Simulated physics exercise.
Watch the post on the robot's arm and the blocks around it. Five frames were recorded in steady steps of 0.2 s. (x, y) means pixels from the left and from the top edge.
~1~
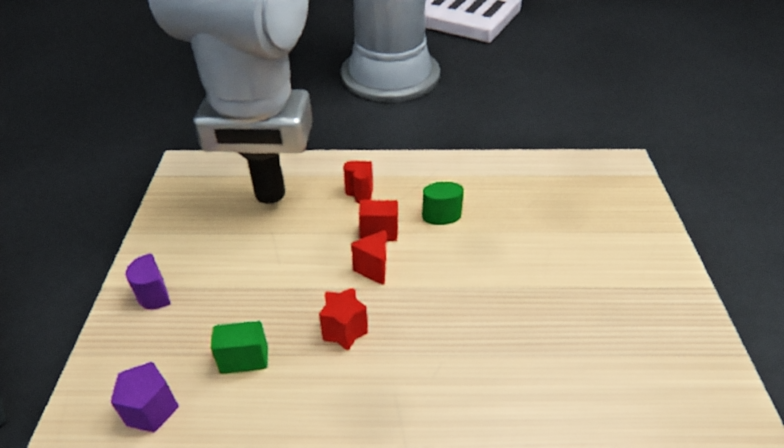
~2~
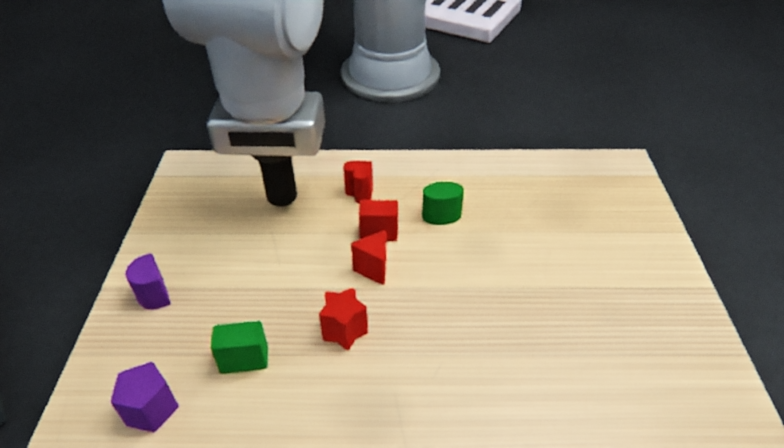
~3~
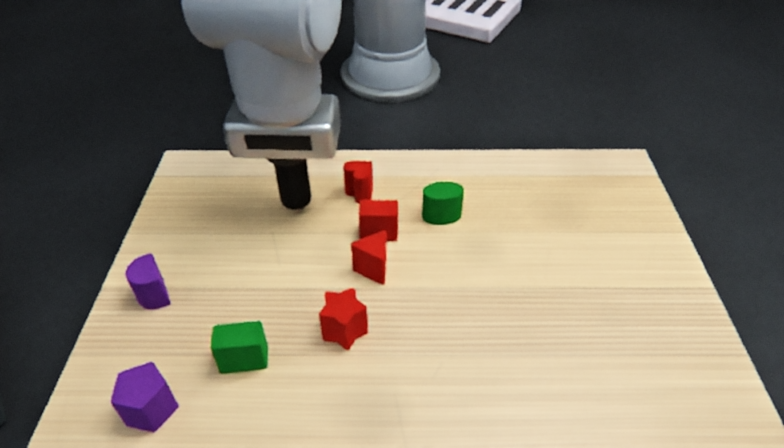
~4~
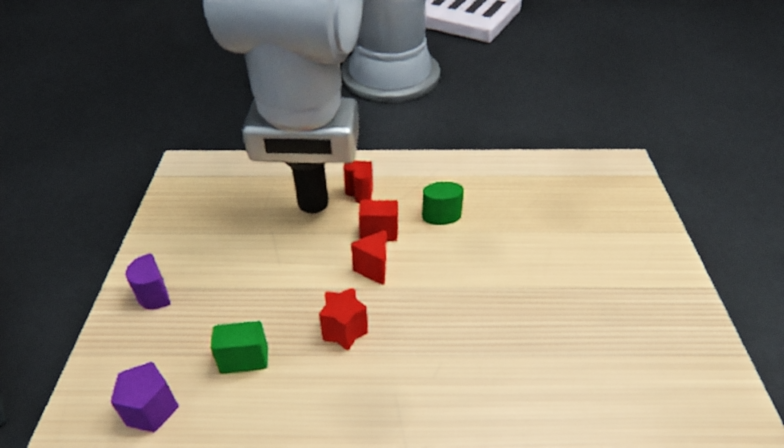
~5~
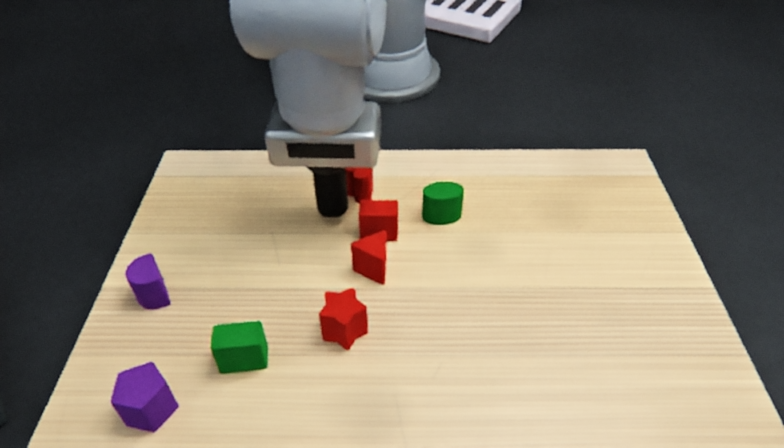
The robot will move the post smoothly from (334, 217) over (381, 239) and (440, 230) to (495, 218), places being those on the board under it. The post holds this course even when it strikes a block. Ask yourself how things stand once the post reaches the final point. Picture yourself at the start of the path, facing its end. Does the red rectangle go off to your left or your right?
The right.
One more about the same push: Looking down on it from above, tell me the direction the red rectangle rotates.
It twists with the clock when seen from above.
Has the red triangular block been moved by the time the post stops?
I believe not.
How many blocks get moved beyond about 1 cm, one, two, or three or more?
I'd say two blocks get moved.
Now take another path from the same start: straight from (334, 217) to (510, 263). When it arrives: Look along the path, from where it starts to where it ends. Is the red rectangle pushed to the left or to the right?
It moves over to the right.
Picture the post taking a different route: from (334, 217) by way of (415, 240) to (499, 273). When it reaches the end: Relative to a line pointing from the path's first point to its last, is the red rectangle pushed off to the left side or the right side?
Answer: Right.
What follows on the original path. One third of the way, post (383, 230); red rectangle (419, 214).
Two thirds of the way, post (441, 221); red rectangle (477, 215), turned 35° clockwise; green oval (449, 184).
At the end, post (496, 209); red triangular block in place; red rectangle (499, 219), turned 65° clockwise; green oval (452, 180).
